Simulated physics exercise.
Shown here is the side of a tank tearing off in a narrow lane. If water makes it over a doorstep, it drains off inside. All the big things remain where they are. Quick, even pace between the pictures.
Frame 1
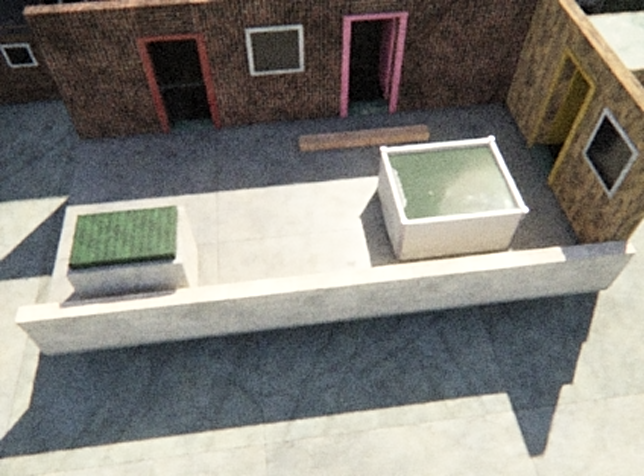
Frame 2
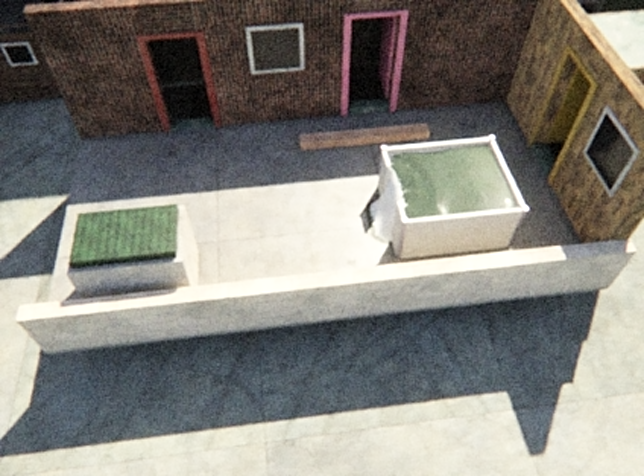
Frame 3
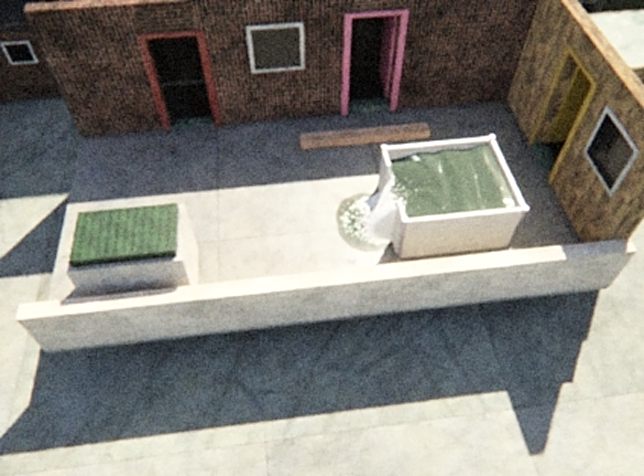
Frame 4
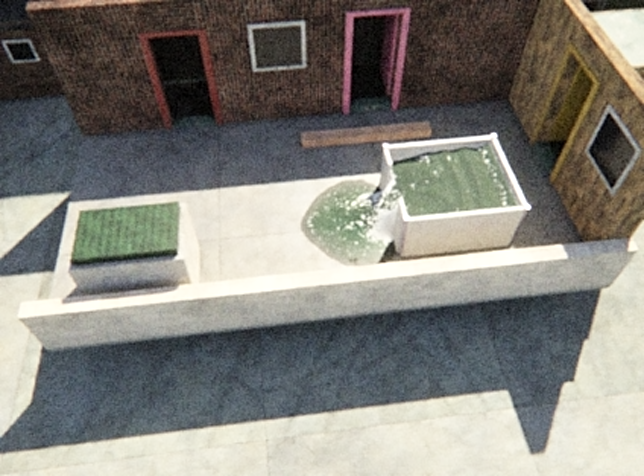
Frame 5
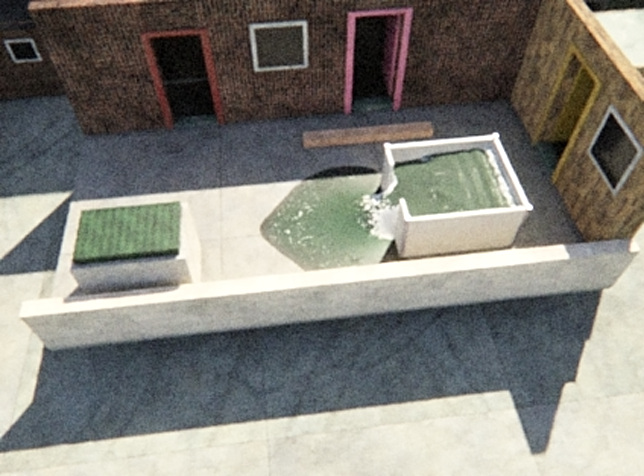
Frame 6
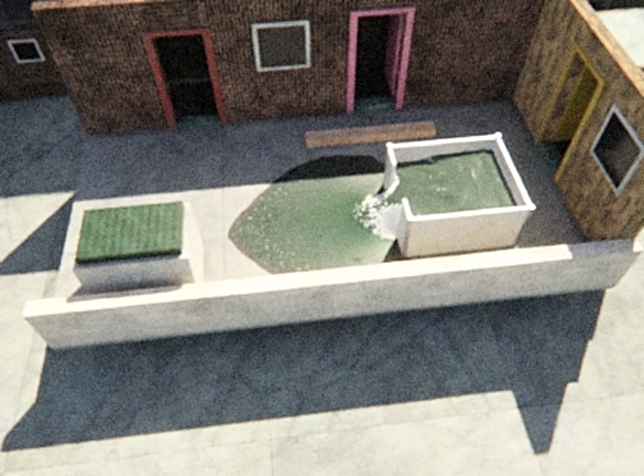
At first, a white open tank full of greenish water sits still between brick walls with coloured doorways and a low pale wall. Then its left side tears open and water pours out through the gap. A foamy green pool spreads widely leftward across the paving, while the level in the tank lowers.
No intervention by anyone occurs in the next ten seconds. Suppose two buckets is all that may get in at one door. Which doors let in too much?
The pink door will be within bounds; the yellow door will be within bounds; the red door will be over the limit.
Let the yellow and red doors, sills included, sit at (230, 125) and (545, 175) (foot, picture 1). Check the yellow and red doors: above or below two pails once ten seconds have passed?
In short: The yellow door falls short, the red door falls short.
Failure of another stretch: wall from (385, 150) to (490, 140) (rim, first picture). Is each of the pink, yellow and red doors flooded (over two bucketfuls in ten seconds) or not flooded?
At the doors, pink crosses the line, yellow never reaches it and red never reaches it.
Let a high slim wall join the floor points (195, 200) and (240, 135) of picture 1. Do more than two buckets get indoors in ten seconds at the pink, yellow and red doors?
Well, the pink one comes in short, then the yellow one comes in short, and the red one comes in short.
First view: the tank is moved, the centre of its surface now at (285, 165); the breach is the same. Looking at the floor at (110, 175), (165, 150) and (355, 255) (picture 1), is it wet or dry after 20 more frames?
Result: Inundated; inundated; spared.
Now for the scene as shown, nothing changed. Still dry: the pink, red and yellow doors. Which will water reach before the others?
The red-painted one.
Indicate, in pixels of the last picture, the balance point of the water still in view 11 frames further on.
I'd place it roughly at (352, 218).
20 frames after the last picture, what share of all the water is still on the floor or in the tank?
I'd say roughly 82 percent.
A moment on, water covers 40 % of the floor; the pink door not reached, the yellow door not reached, the red door not reached.
Next, water covers 55 % of the floor; the pink door not reached, the yellow door not reached, the red door under two buckets in.
Then, water covers 60 % of the floor; the pink door not reached, the yellow door not reached, the red door over two buckets in.
Later, water covers 60 % of the floor; the pink door not reached, the yellow door not reached, the red door over two buckets in.
In the end, water covers 65 % of the floor; the pink door wet at the sill, nothing in, the yellow door not reached, the red door far over two buckets in.
